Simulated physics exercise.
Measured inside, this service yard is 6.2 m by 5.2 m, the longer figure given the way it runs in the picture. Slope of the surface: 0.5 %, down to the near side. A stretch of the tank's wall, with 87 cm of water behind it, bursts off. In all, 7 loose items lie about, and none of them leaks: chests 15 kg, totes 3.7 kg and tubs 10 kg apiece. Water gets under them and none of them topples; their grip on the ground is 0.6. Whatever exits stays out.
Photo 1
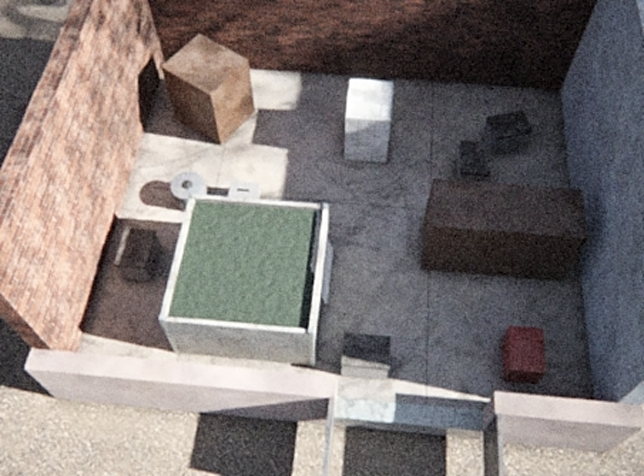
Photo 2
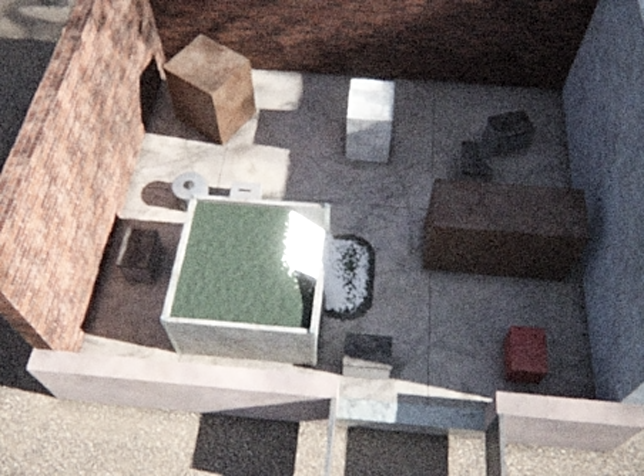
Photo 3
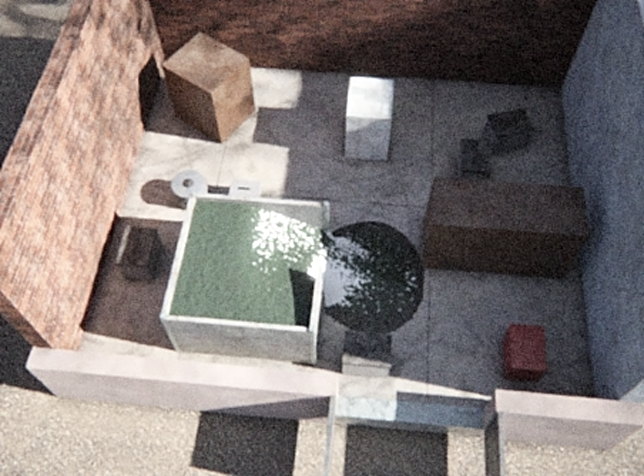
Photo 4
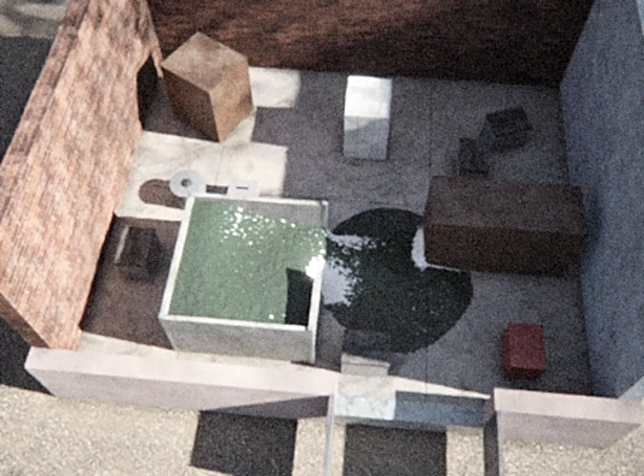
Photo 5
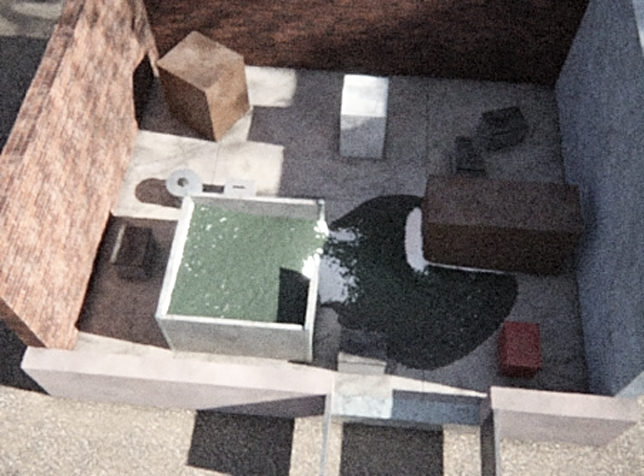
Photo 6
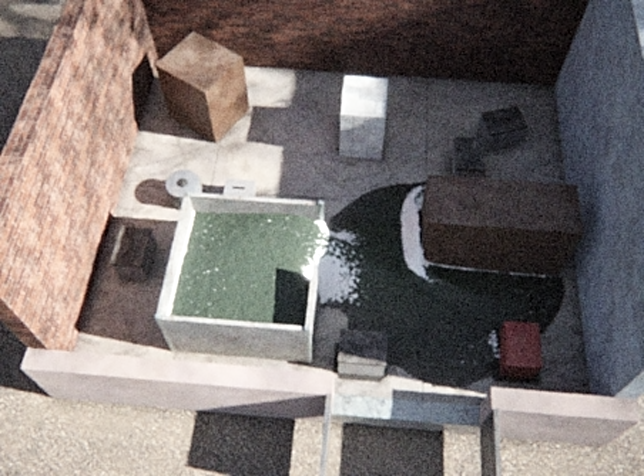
To begin with, a white-walled tank of green water sits in a walled yard among scattered boxes. Water bursts from the tank's right side and spreads in a dark, rounded pool. The pool widens around the long brown block and reaches the red chest, while the tank's level drops and the boxes stay put.
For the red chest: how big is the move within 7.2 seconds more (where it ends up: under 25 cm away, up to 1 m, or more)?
By the end, the red chest is taken a long way.
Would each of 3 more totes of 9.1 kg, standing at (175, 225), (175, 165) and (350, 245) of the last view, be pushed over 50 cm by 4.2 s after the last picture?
Within it, within it, beyond it.
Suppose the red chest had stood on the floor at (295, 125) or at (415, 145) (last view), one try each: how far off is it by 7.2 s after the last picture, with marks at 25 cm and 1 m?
One try each gives this: It remains roughly in place, then it wanders off a long way.
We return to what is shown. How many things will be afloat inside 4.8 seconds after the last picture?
At that point I count 3.
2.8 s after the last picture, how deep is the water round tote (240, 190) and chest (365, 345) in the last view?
Roughly 1 and 2 cm.
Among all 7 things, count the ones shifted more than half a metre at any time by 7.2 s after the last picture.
Result: 3.
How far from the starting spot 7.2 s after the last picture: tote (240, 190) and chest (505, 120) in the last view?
Lab note - net shifts in order: 40 cm; 140 cm.
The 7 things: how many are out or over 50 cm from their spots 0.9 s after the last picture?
By my reckoning, 1.
Then, 0.9 s after the last picture the red chest is near (586, 370), 0.7 m from its start, afloat; 0 of 7 are out; 1 afloat.
Then, 2.8 s after the last picture the red chest is near (541, 314), 0.4 m from its start, afloat; 0 of 7 are out; 2 afloat.
Then, 4.8 s after the last picture the red chest is near (462, 309), 0.8 m from its start, afloat; 0 of 7 are out; 3 afloat.
Then, 7.2 s after the last picture the red chest has gone out; 1 of 7 are out; 3 afloat.
